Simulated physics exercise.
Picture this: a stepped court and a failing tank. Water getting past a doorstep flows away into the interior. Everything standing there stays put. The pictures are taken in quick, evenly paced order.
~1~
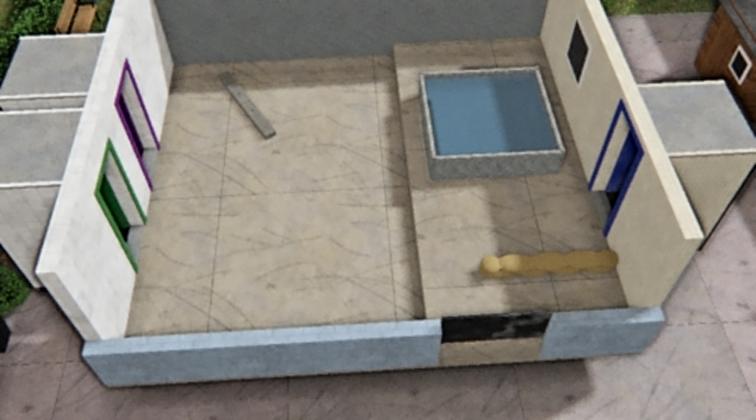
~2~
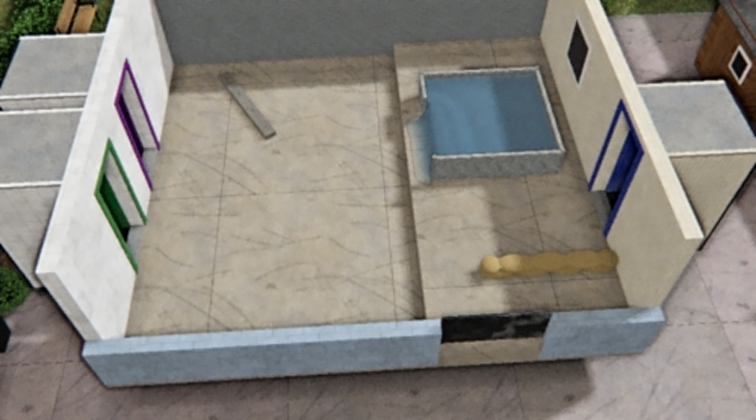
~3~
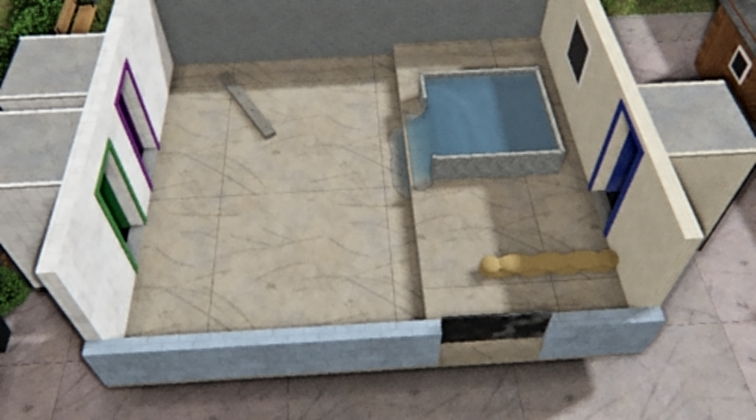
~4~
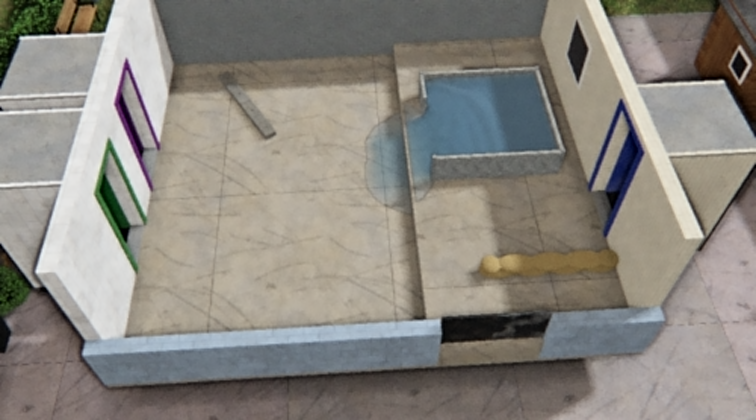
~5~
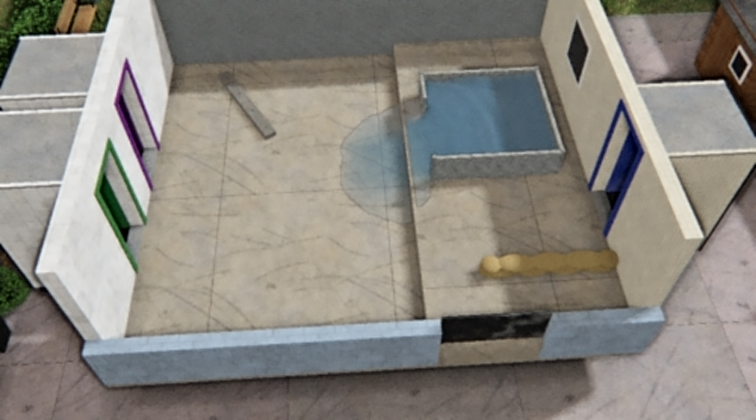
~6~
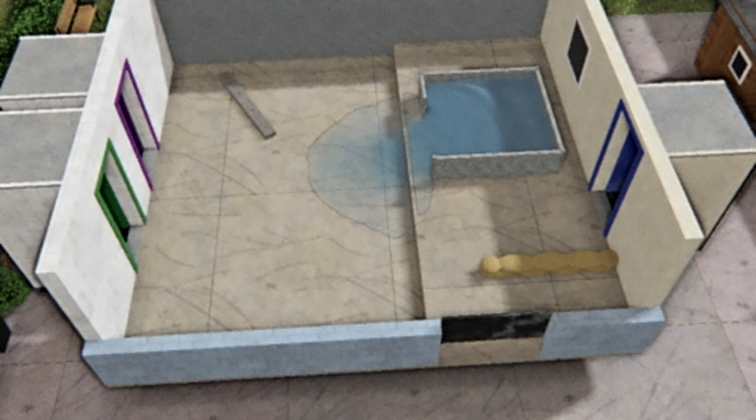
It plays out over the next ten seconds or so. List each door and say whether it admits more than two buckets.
Outcome: Blue door: Never surpasses it; green door: Surpasses it; purple door: Surpasses it.
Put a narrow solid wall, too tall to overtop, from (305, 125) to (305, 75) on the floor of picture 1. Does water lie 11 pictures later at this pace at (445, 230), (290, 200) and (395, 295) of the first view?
Lab note - spot 1 parched, spot 2 inundated, spot 3 parched.
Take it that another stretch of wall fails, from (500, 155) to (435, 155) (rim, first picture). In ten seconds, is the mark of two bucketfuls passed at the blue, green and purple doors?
Blue door: Above, green door: Above, purple door: Below.
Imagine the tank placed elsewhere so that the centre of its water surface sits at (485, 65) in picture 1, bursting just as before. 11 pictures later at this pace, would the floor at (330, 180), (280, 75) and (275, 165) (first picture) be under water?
The three spots read swamped, swamped, swamped.
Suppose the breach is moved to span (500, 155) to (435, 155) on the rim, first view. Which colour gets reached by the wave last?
It would be the purple door.
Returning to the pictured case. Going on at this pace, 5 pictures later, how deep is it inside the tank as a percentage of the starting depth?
Around 68 percent.
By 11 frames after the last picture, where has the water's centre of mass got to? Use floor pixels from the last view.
Close to pixel (400, 159).
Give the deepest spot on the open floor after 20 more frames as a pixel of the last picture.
At about (123, 352).
A moment on, water covers 20 % of the floor; the blue door not reached, the green door not reached, the purple door not reached.
Next, water covers 35 % of the floor; the blue door not reached, the green door not reached, the purple door wet at the sill, nothing in.
Then, water covers 50 % of the floor; the blue door not reached, the green door over two buckets in, the purple door over two buckets in.
Later, water covers 55 % of the floor; the blue door not reached, the green door far over two buckets in, the purple door far over two buckets in.
In the end, water covers 65 % of the floor; the blue door not reached, the green door far over two buckets in, the purple door far over two buckets in.
